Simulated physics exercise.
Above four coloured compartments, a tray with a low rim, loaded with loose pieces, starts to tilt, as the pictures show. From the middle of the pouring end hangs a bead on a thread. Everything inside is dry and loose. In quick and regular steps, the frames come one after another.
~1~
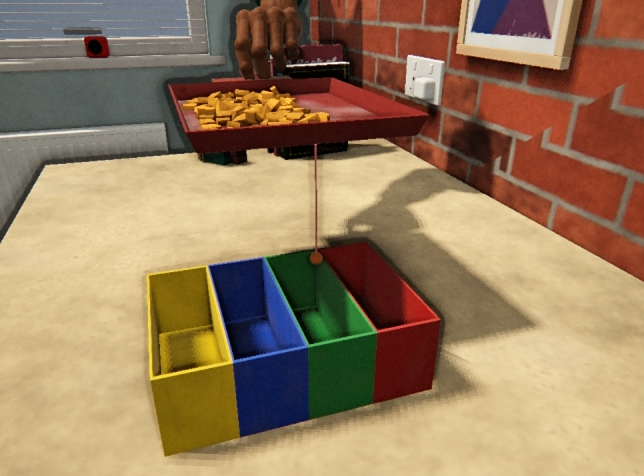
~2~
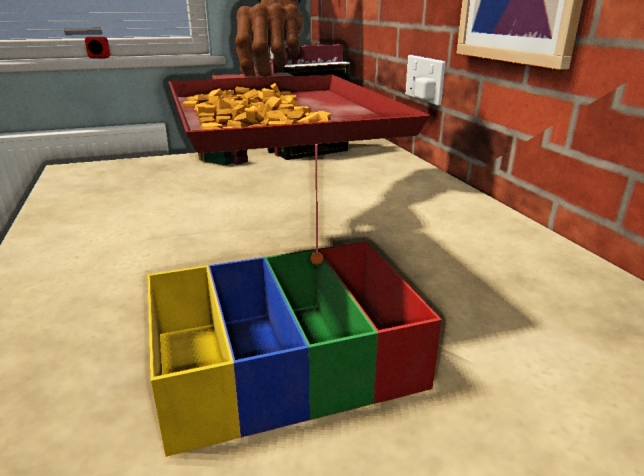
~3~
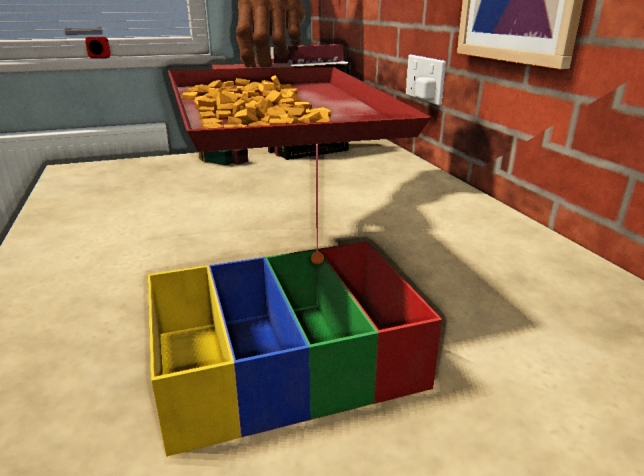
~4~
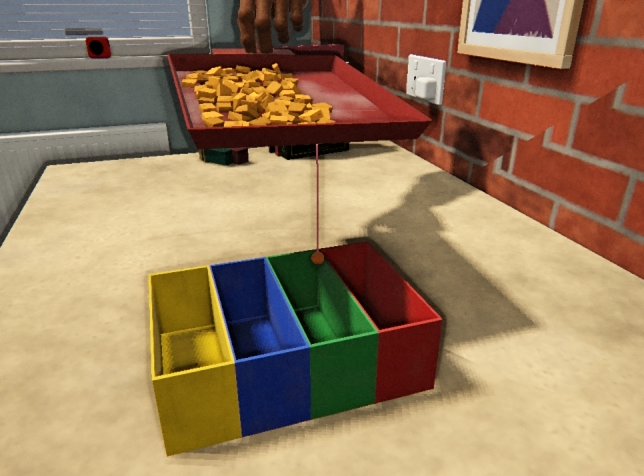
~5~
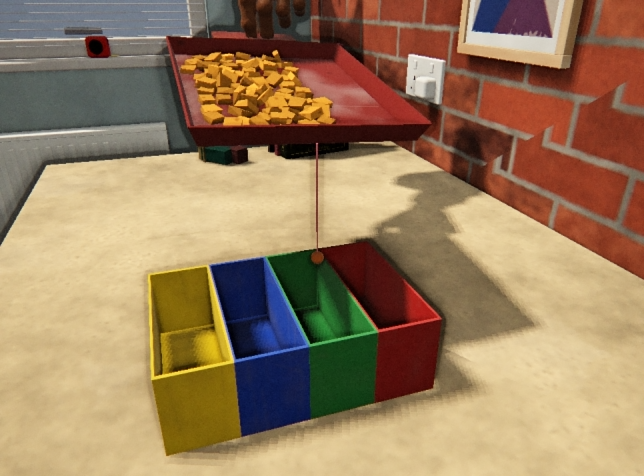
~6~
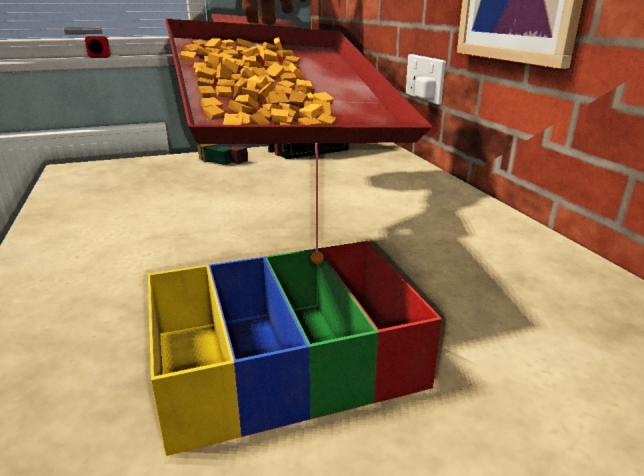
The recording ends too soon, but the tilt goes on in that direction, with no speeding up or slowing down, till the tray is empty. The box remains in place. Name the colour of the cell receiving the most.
That is the red one.
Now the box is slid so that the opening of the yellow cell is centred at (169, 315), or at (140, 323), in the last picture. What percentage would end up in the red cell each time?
In the first position around 30 percent, in the second around 30 percent.
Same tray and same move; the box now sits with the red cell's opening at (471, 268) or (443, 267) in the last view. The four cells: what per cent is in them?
The first yields 100 per cent and the second 100 per cent.
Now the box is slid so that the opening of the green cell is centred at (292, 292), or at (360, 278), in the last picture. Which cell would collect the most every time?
Placing A: The red one / placing B: Red.
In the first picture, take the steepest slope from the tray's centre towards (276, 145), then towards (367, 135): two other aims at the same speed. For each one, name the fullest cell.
Try 1 - blue; try 2 - the red cell.
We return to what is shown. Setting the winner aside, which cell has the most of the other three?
Rank 2: Green.
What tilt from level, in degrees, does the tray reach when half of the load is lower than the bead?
A tilt of roughly 95°.
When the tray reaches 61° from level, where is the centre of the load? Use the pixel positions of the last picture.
Somewhere near pixel (339, 115).
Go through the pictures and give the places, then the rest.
In the first picture, corners of the pouring end (195, 129) and (418, 113), level; middle of the load (262, 113), small crackers; bead on its thread (316, 258); yellow cell (197, 402); blue cell (273, 385); green cell (342, 369); red cell (406, 355).
In the second picture, corners of the pouring end (196, 129) and (419, 114), level; middle of the load (263, 112).
In the third picture, corners of the pouring end (196, 127) and (420, 115), tipped barely, lowest at the right corner; middle of the load (263, 106).
In the fourth picture, corners of the pouring end (197, 125) and (421, 118), tipped a little, lowest at the right corner; middle of the load (264, 98).
In the fifth picture, corners of the pouring end (197, 123) and (421, 120), tipped a little, lowest at the right corner; middle of the load (264, 90).
In the sixth picture, corners of the pouring end (198, 121) and (422, 123), tipped clearly, lowest at the right corner; middle of the load (264, 82); yellow cell (198, 401); blue cell (274, 384); green cell (343, 368); red cell (407, 354).
Just after the last frame, tray tipped steeply; almost all on the tray; just a few falling or outside the box.
A moment on, tray tipped right over; about a tenth on the tray; roughly a quarter in the red cell; about a tenth in the green cell; just a few in the blue cell; roughly half falling or outside the box.
Further on, tray tipped past a quarter turn; roughly a third in the red cell; about a tenth in the green cell; just a few in the blue cell; roughly half falling or outside the box.
When it is over, tray tipped past a quarter turn; roughly a third in the red cell; about a tenth in the green cell; just a few in the blue cell; not one in the yellow cell; roughly half outside the box.
